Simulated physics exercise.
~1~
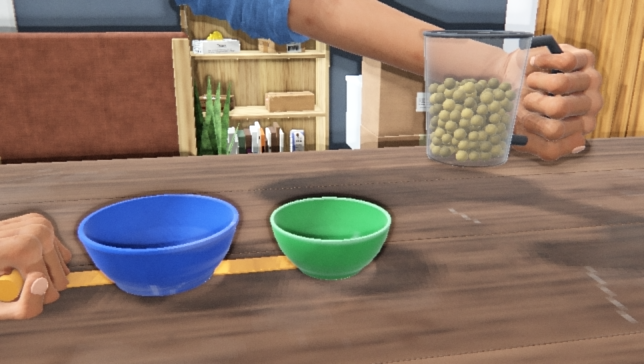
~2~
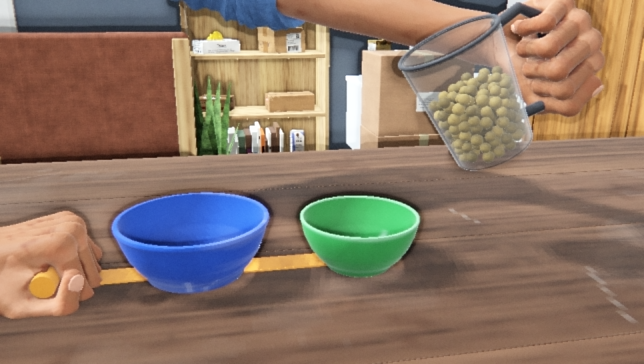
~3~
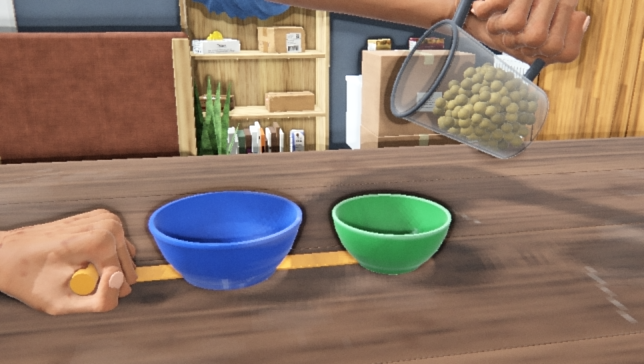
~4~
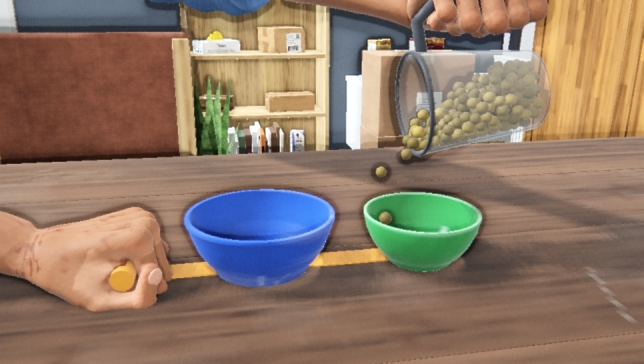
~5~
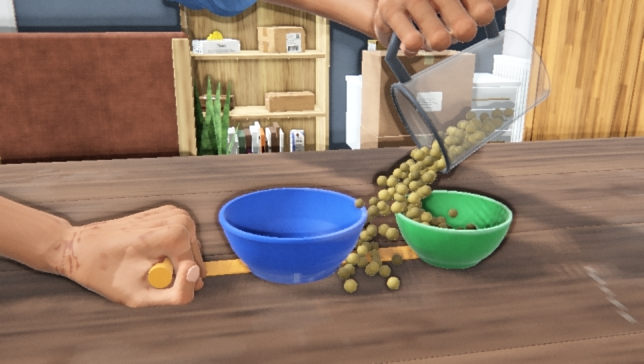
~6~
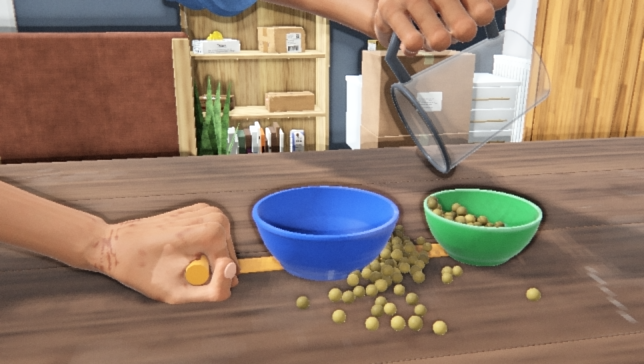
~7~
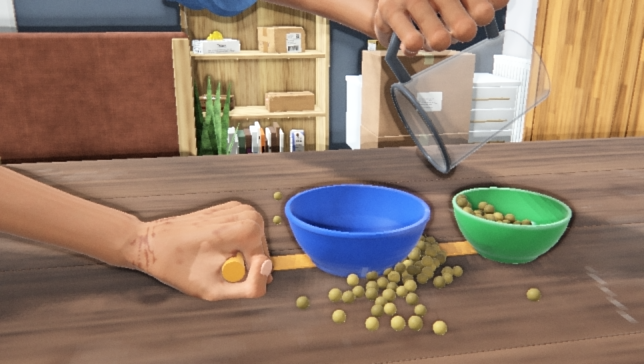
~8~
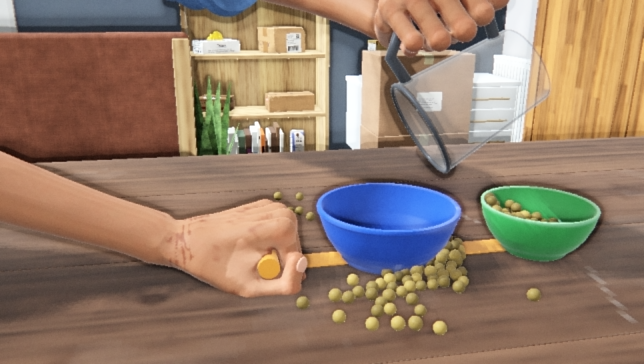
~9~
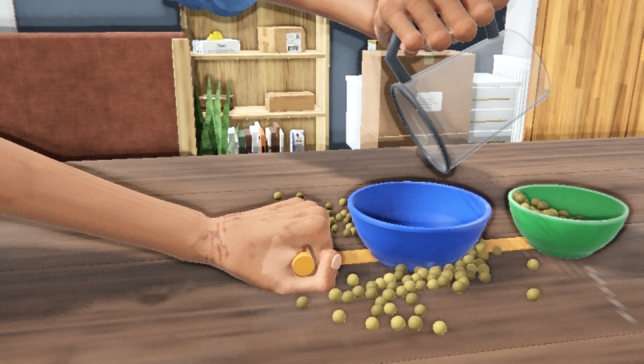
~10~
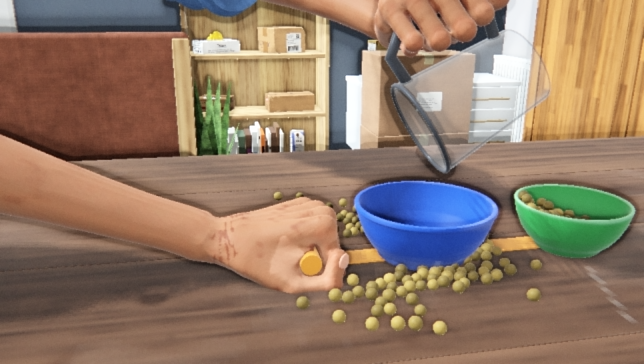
On a wooden table, a hand pours lentils that scatter outside a sliding green bowl.
